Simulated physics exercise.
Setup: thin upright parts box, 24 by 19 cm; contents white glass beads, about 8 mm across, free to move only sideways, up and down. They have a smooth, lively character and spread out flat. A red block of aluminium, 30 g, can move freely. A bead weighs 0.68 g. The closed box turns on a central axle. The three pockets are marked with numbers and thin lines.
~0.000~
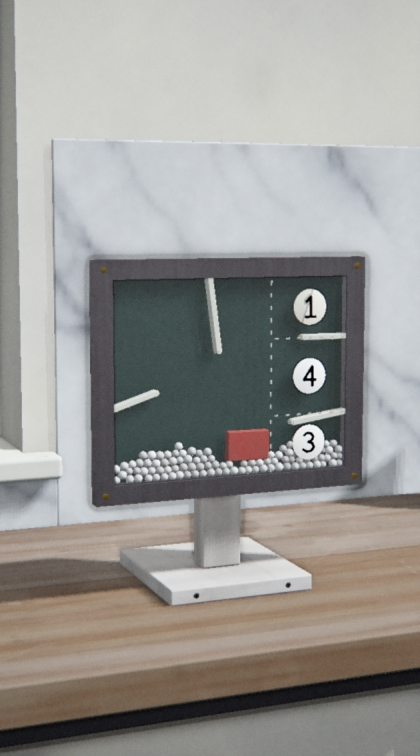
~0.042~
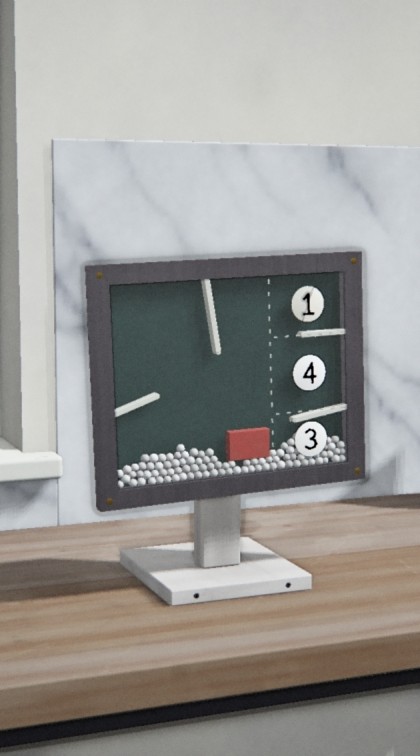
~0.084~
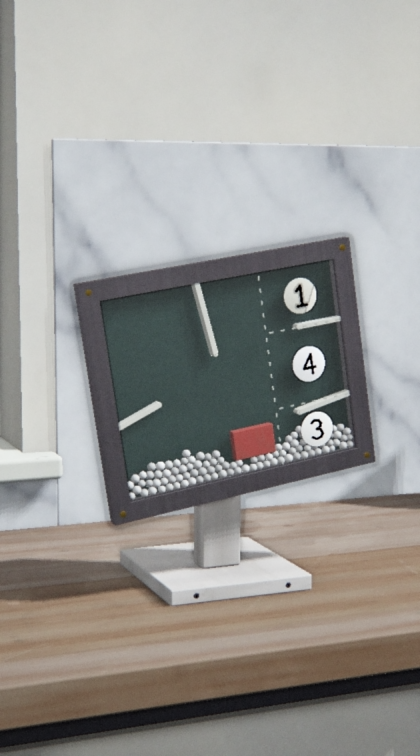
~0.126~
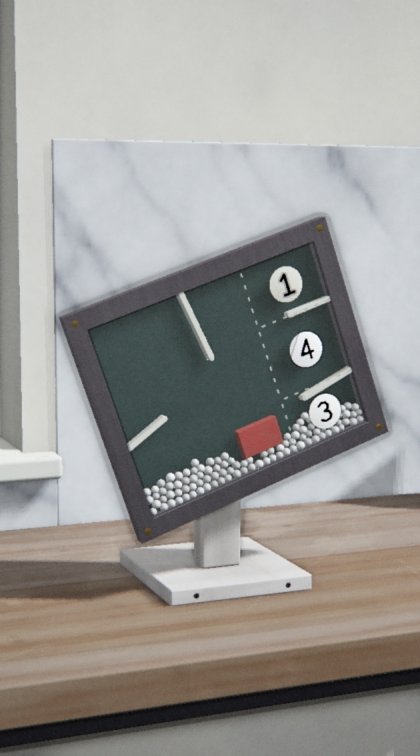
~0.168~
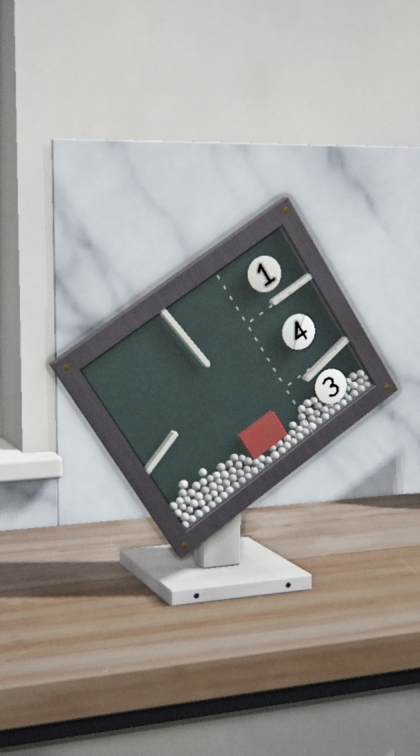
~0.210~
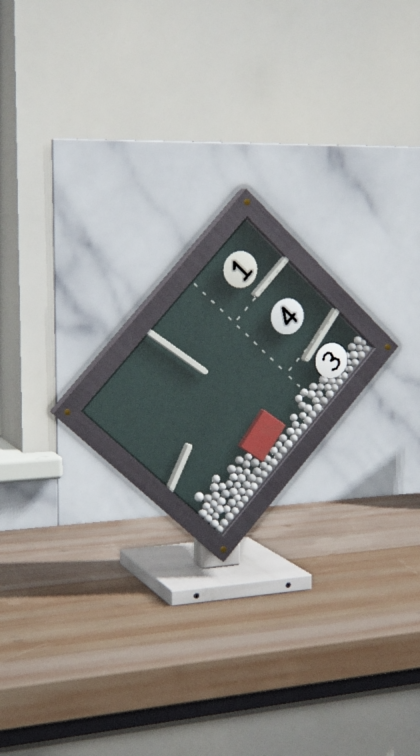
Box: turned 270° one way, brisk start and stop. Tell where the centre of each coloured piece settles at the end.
I would say 4.
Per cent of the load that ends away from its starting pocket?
100 %.
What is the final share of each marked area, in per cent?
In per cent: Pocket 1 holds 25, pocket 3 holds 40, pocket 4 holds 35.
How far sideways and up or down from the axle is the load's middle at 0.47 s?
Right by about 8 cm and below by about 1 cm.
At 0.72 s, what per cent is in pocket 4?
Share: Near 0 %.
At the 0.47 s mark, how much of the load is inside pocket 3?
Roughly 0 %.
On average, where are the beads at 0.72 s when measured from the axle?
Offset: Approx. 4 cm right, 2 cm above.
After 0.47 s, it stands 134° anticlockwise; the beads' middle is 8 cm right of and 1 cm below the centre; nothing in the marked areas; red block in no marked area.
After 0.72 s, it has come round 218° anticlockwise; the beads' middle is 4 cm right of and 2 cm above the centre; no. 1, 10 %; red block in no marked area.
After 0.94 s, it has come round 270° anticlockwise; the beads' middle is in line with and 6 cm below the centre; no. 1, 15 %, no. 3, 35 %, no. 4, 25 %; red block in no marked area.
Settled by 2.8 s, it has come round 270° anticlockwise; no. 1, 25 %, no. 3, 40 %, no. 4, 35 %; red block in no. 4.
